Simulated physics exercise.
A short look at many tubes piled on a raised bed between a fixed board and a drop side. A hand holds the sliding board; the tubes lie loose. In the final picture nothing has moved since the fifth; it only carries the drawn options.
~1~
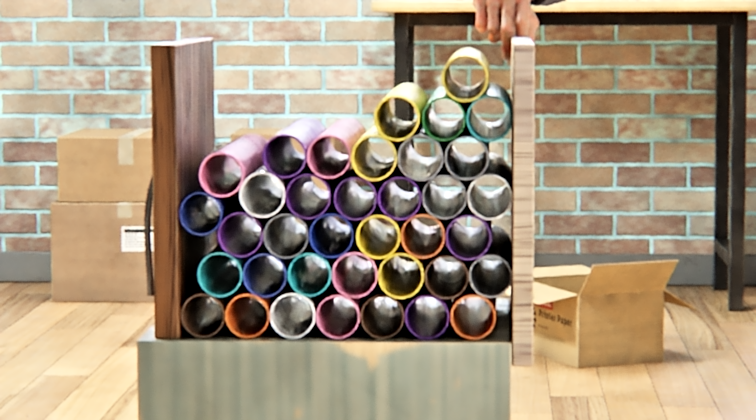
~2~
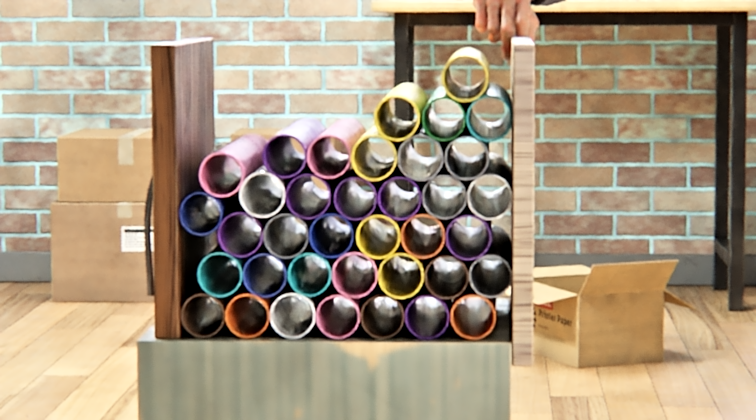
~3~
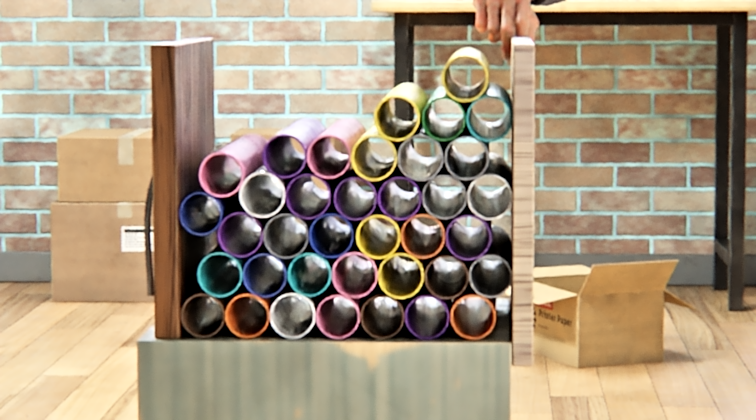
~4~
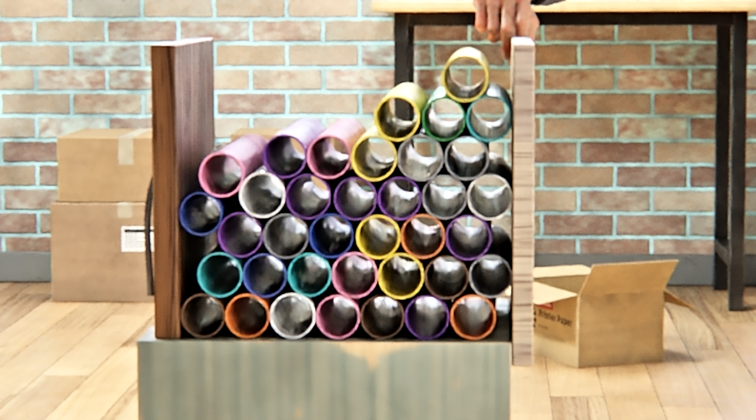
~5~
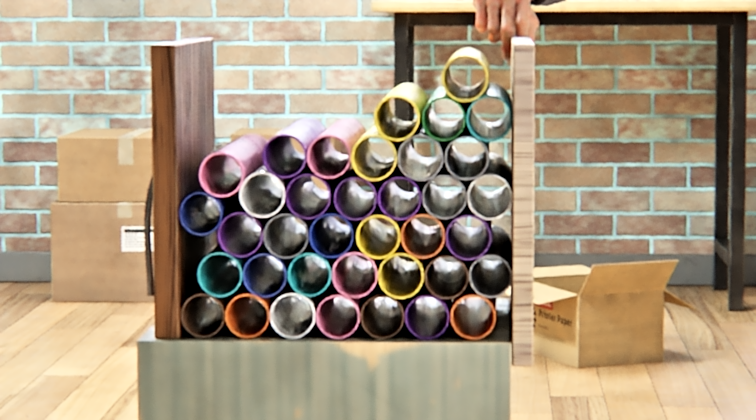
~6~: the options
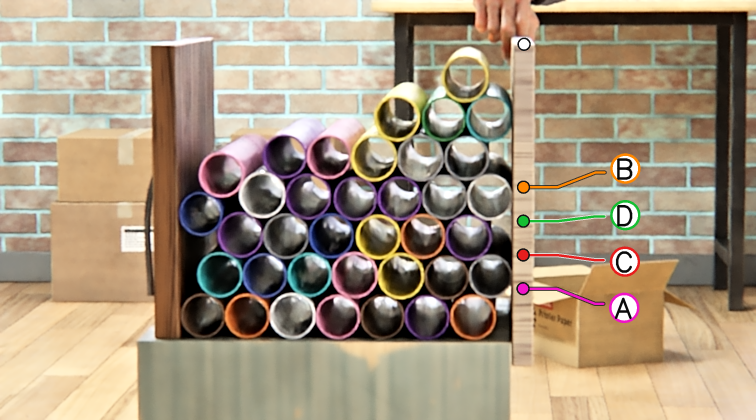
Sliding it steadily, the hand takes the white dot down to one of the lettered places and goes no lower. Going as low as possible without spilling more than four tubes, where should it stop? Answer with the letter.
Down to D.
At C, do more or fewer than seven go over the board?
Fewer than seven.
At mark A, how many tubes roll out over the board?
The count is five.
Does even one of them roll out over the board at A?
Yes, at A.
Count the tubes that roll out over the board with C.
The count is five.
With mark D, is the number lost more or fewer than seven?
It loses fewer than seven.
On the copy, A at (523, 289); B at (523, 187); C at (523, 255); D at (523, 221); the white dot at (524, 44).
On D. First, top of the board (513, 123).
Then, top of the board (513, 212).
Finally, top of the board (513, 220), two out over the board.
By contrast, A five out over the board; B two out over the board; C five out over the board.
